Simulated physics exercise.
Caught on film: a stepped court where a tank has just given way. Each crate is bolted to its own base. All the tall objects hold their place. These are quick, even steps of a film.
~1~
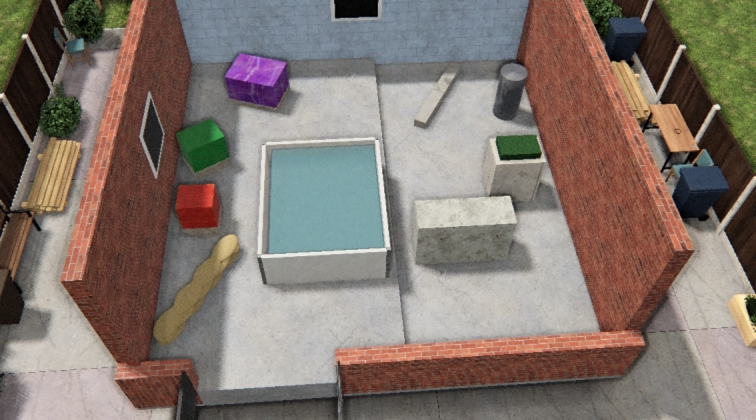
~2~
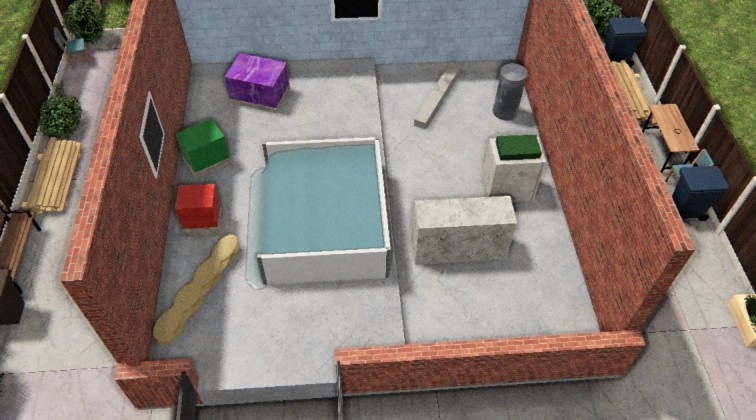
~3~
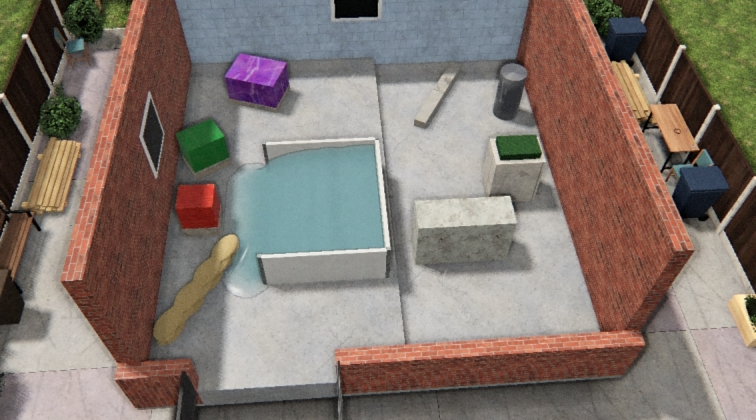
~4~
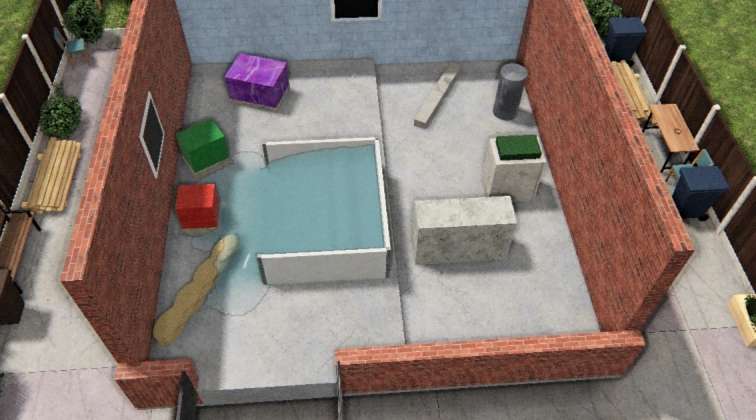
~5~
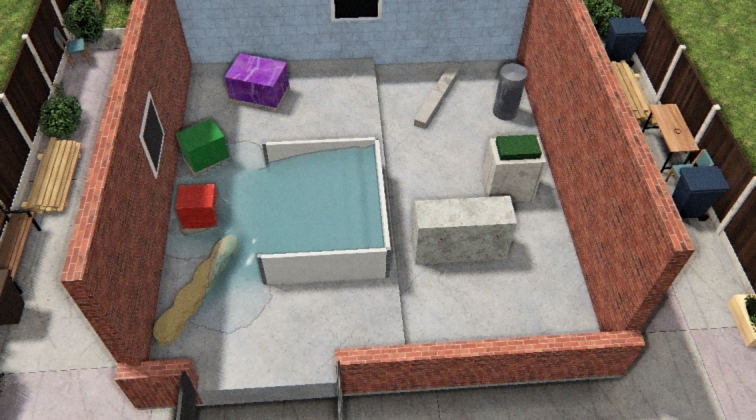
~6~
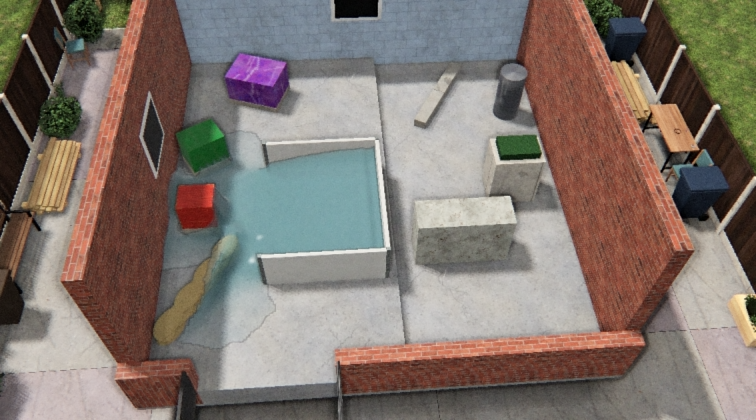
In this clip, the left side of a water-filled tank in a brick-walled court gives way, and water pours out leftward, reaching the red block and the tan, lumpy barrier before spreading along the paving toward the viewer.
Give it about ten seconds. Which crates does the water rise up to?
In the end: The purple crate is soaked; the red crate is soaked; the green crate is soaked.
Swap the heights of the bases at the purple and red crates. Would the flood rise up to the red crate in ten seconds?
In short: Red crate is soaked.
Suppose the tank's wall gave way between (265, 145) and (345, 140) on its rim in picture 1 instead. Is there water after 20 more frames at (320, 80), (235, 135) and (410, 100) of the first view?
In that order: Flooded, awash, under water.
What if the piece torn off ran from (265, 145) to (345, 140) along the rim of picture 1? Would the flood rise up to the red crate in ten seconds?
Then: The red crate is safe.
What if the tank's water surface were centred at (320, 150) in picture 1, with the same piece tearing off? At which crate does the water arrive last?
I say the crate marked purple.
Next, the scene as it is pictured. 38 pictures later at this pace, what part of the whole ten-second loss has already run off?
Close to 70 %.
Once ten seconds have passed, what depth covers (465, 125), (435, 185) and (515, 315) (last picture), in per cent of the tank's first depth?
About 0, 4 and 2 per cent.
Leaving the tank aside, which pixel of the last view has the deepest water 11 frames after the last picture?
Near (167, 322).
A moment on, water covers 20 % of the floor; the purple crate not reached, the red crate water round its plinth, the green crate water round its plinth.
Next, water covers 30 % of the floor; the purple crate water round its plinth, the red crate water round its plinth, the green crate water round its plinth.
Then, water covers 40 % of the floor; the purple crate water round its plinth, the red crate water round its plinth, the green crate water round its plinth.
Later, water covers 55 % of the floor; the purple crate water round its plinth, the red crate water round its plinth, the green crate water round its plinth.
In the end, water covers 65 % of the floor; the purple crate was topped, the red crate was topped, the green crate was topped.
